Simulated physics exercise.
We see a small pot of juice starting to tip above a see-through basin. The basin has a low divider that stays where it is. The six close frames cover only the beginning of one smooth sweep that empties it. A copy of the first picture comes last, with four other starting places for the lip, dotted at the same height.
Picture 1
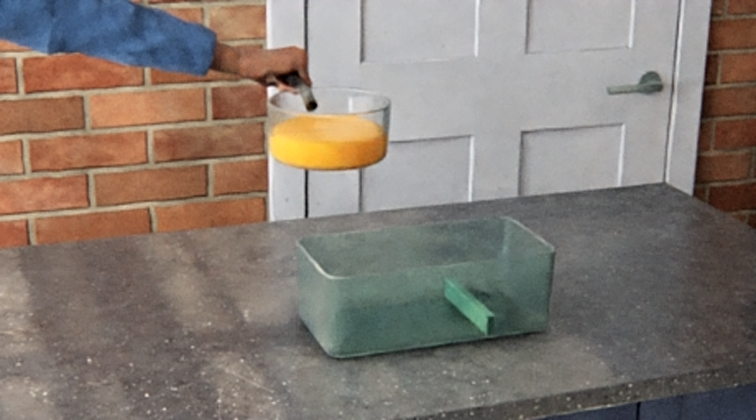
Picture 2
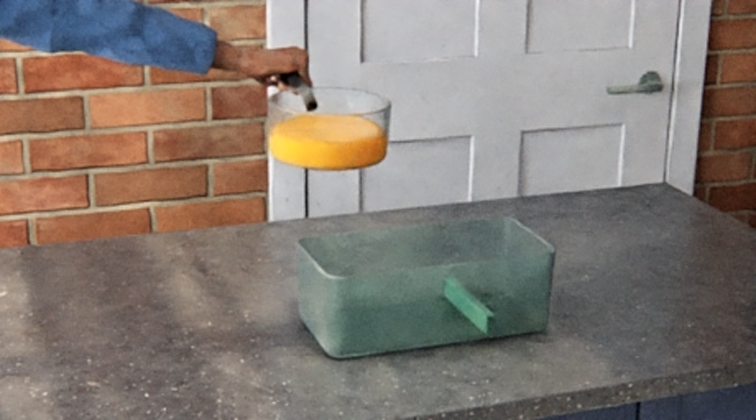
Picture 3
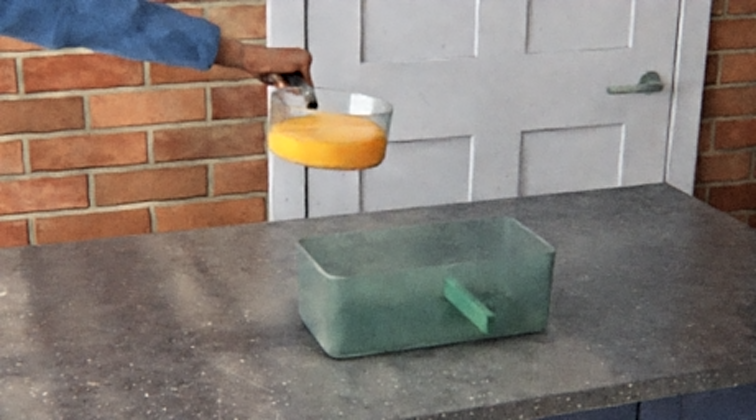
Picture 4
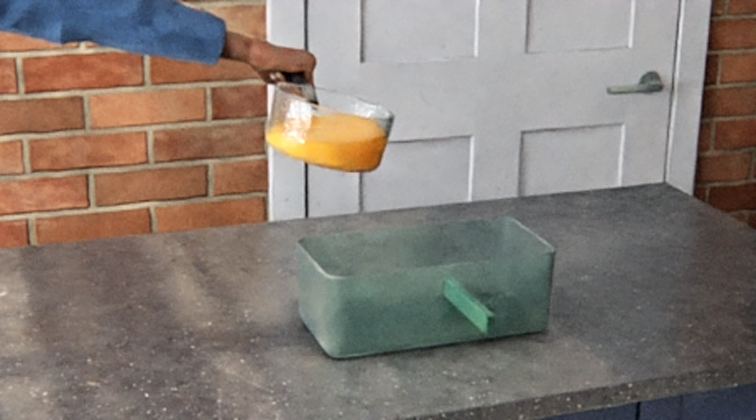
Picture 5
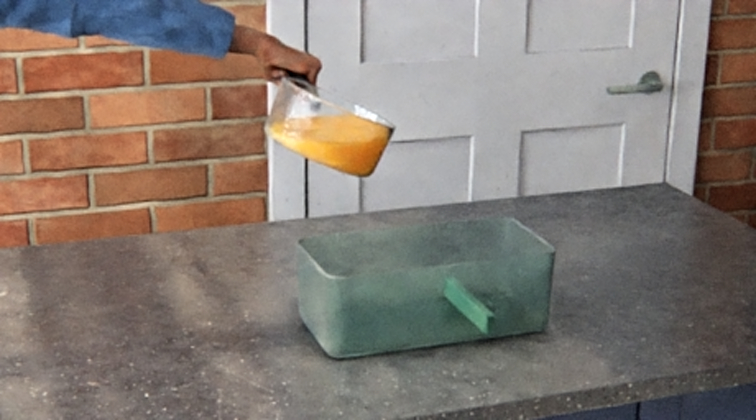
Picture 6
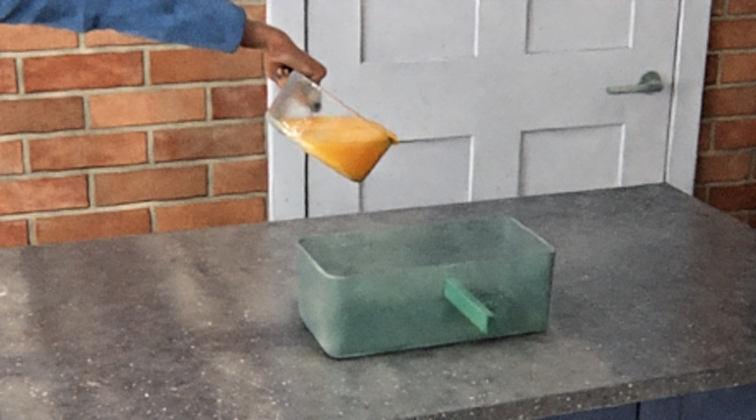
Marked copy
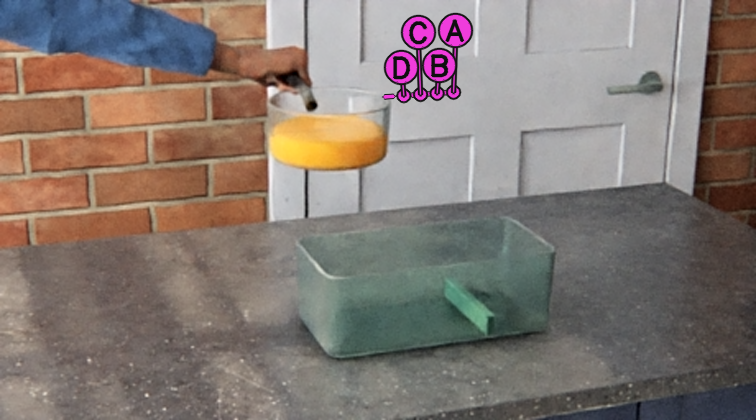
A hand in a blue sleeve reaches in from the upper left, holding a small clear pot of orange juice by its dark handle, seen from slightly above. Below it, an empty see-through green basin sits on a speckled grey counter, before a white panelled door and red brick wall. The hand holds the pot nearly still, then tilts it steadily rightward until juice reaches just over the lip, while the camera stays still.
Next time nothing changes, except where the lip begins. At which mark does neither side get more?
Best: B.
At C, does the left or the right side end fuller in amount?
More ends on the left.
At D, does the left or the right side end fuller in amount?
More ends on the left.
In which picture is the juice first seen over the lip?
In picture 6.
On the marked copy, A at (453, 92); B at (437, 93); C at (420, 94); D at (403, 95).
With A, about 37 % ends left of the wall and 62 % right of it.
With B, about 49 % ends left of the wall and 49 % right of it.
With C, about 74 % ends left of the wall and 25 % right of it.
With D, about 91 % ends left of the wall and 7 % right of it.
